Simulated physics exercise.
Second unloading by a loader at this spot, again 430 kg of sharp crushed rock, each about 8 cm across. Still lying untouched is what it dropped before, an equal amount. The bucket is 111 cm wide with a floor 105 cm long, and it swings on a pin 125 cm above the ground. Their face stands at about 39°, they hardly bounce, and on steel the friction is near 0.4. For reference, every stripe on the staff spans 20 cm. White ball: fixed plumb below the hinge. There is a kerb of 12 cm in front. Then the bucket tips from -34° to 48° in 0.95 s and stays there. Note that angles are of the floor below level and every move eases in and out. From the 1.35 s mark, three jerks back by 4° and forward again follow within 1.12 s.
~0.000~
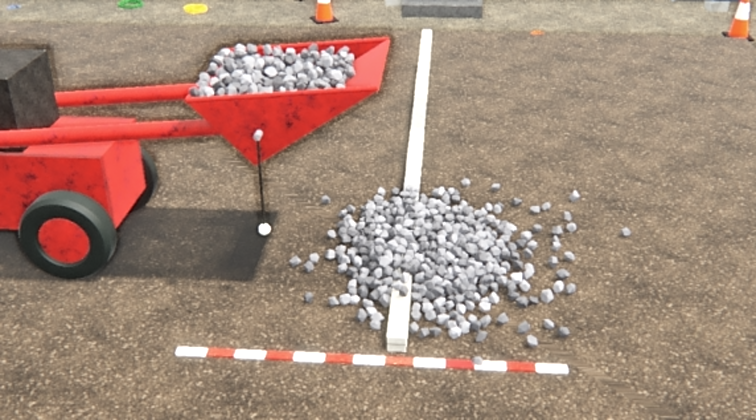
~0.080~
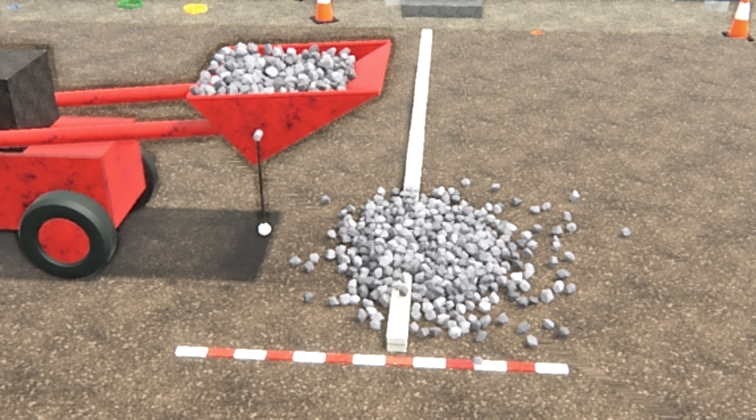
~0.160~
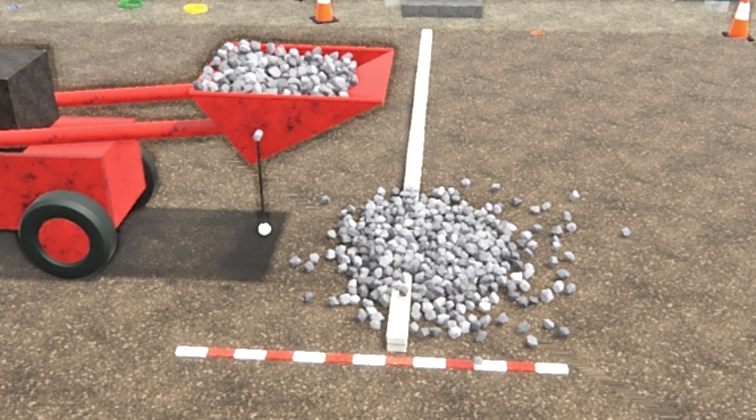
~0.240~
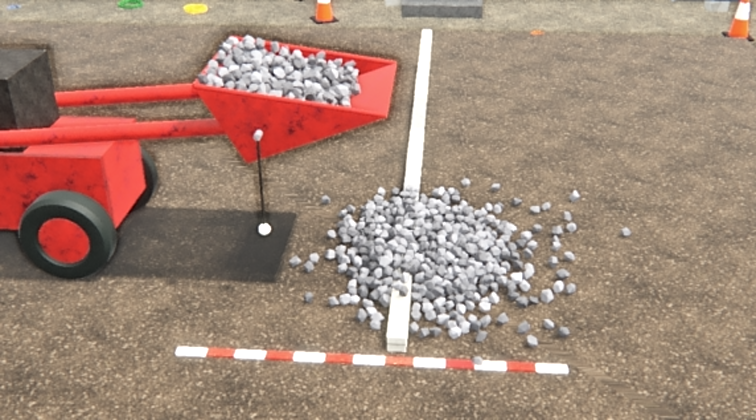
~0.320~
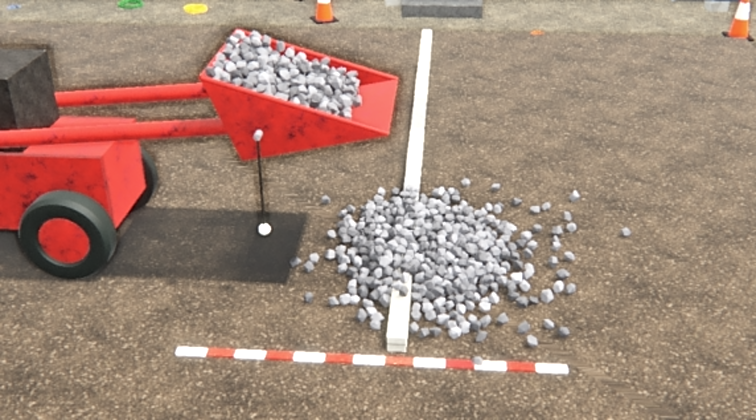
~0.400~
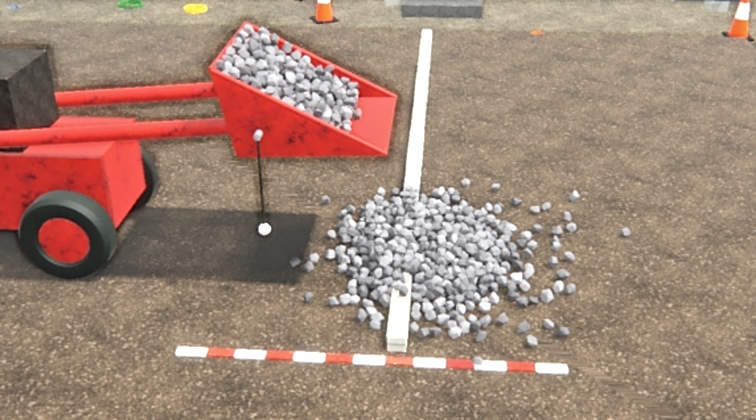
To begin with, a red loader at the left holds a raised bucket full of grey stones, beside a heap of similar stones lying across a white kerb. The bucket then steadily tilts forward, its rear rising and its lip lowering, while the stones shift with it and the heap stays still.
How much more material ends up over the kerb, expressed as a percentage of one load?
About 16 per cent of a load more.
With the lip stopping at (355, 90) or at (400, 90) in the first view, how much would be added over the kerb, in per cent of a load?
Close to 5 per cent, followed by close to 35 per cent.
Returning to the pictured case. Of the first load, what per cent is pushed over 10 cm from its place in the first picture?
Roughly 5 % of them.
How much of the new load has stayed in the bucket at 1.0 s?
Still inside: Some 70 %.
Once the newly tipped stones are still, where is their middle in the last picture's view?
The middle ends up near (371, 235).
After 0.7 s the floor is at 35°; in per cent of one load, 100 in the bucket, 37 on this side of the kerb, 63 over the kerb; the foremost stones are at (575, 239).
After 1.0 s the floor is at 48°; in per cent of one load, 70 in the bucket, 68 on this side of the kerb, 63 over the kerb; the foremost stones are at (575, 239).
After 2.9 s the floor is at 48°; in per cent of one load, 0 in the bucket, 121 on this side of the kerb, 79 over the kerb; the foremost stones are at (575, 239).
After 5.7 s the floor is at 48°; in per cent of one load, 0 in the bucket, 121 on this side of the kerb, 79 over the kerb; the foremost stones are at (575, 239). Net gain over the kerb, 16.
